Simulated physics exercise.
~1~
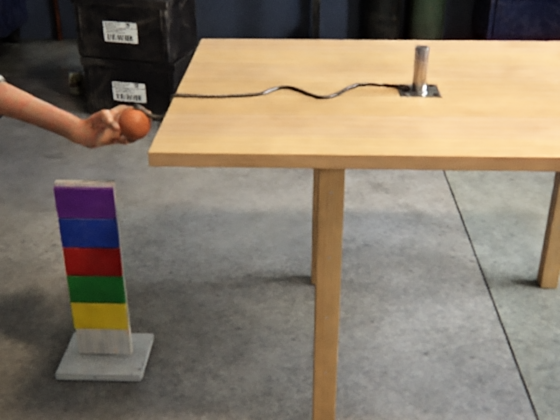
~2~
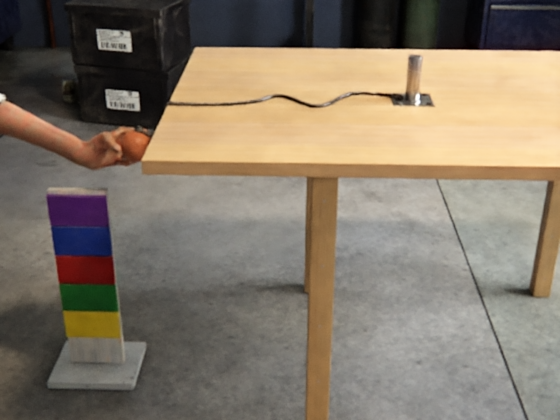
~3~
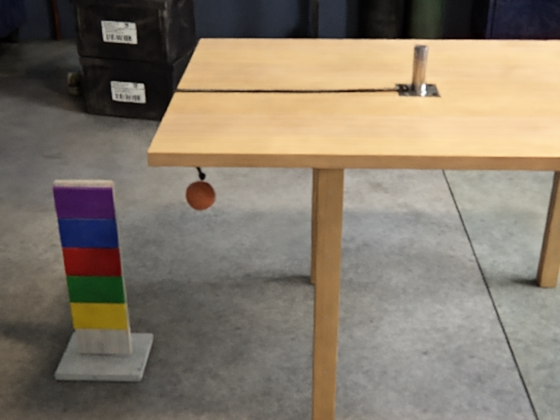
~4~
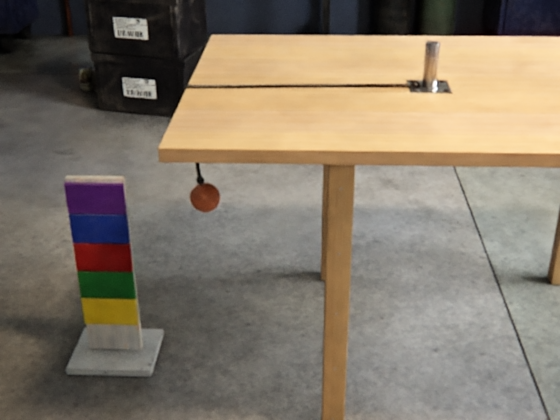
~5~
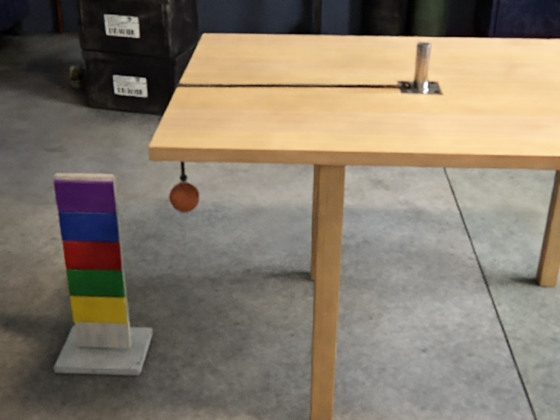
In a room with a grey concrete floor, a slightly swaying camera looks down at a pale wooden table with dark boxes behind it. To the left stands a board with purple, blue, red, green and yellow bands from top to bottom. A hand holds a small orange ball at the table's left edge, its dark cord lying wavy across the top to a metal post. The hand lets go and leaves, and the ball drops a little beneath the edge as the cord pulls straight. It sways slightly and ends hanging level with the purple band.
